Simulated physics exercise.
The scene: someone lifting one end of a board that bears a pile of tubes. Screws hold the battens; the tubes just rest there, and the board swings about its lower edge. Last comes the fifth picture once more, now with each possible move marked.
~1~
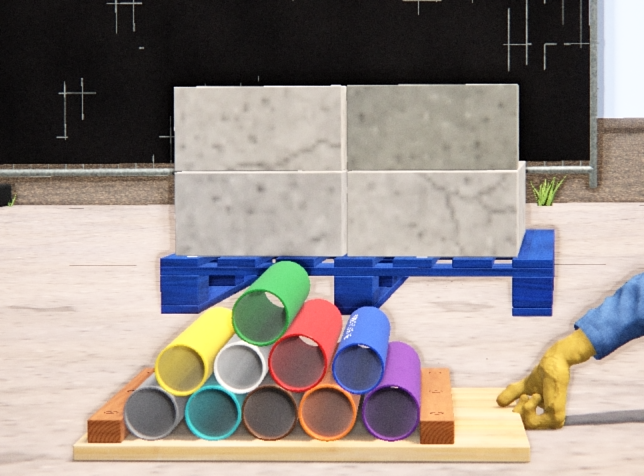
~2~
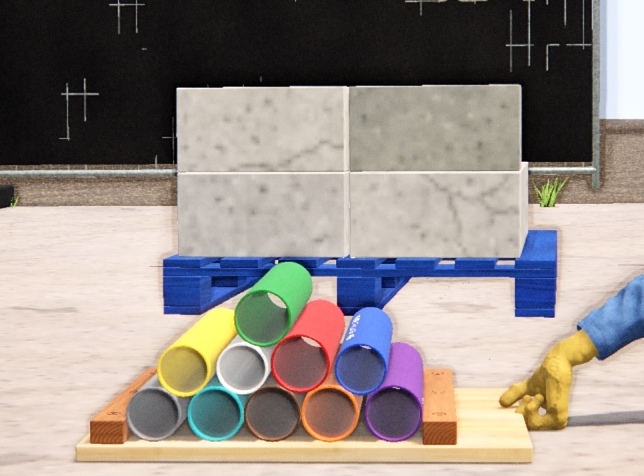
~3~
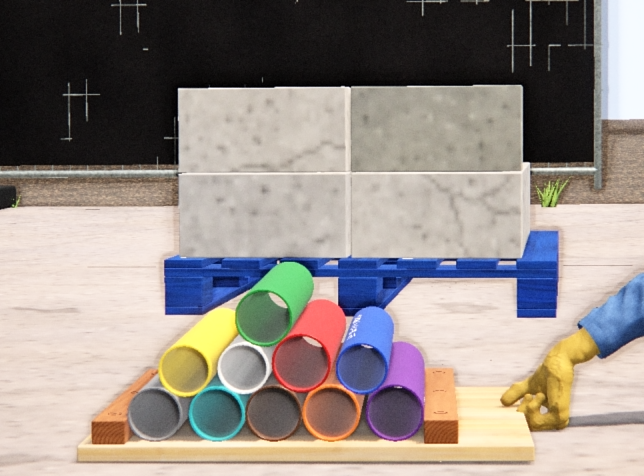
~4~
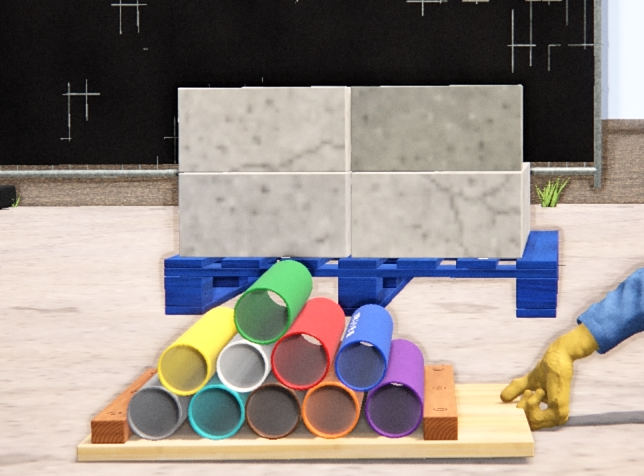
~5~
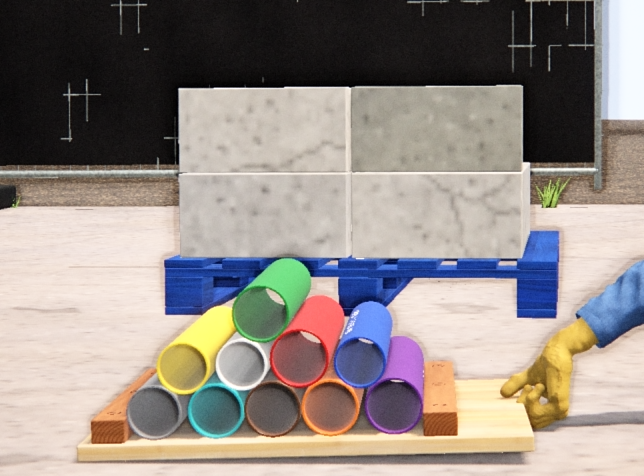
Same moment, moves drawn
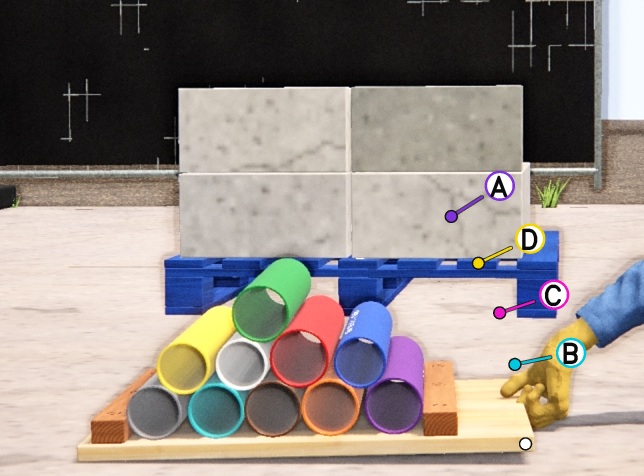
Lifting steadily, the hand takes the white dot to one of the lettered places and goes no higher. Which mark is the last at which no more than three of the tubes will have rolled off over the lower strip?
The highest mark that will do is D.
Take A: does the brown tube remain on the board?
Yes.
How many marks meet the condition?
Three of the four.
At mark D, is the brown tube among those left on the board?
Yes.
On the marked copy, A at (451, 216); B at (515, 365); C at (499, 313); D at (478, 263); the white dot at (525, 444).
With D. Early on, board at 16°.
Further on, board at 25°.
At the end, board at 25°, one over the low batten (green).
As for the rest, A five over the low batten; B none over the low batten; C none over the low batten.
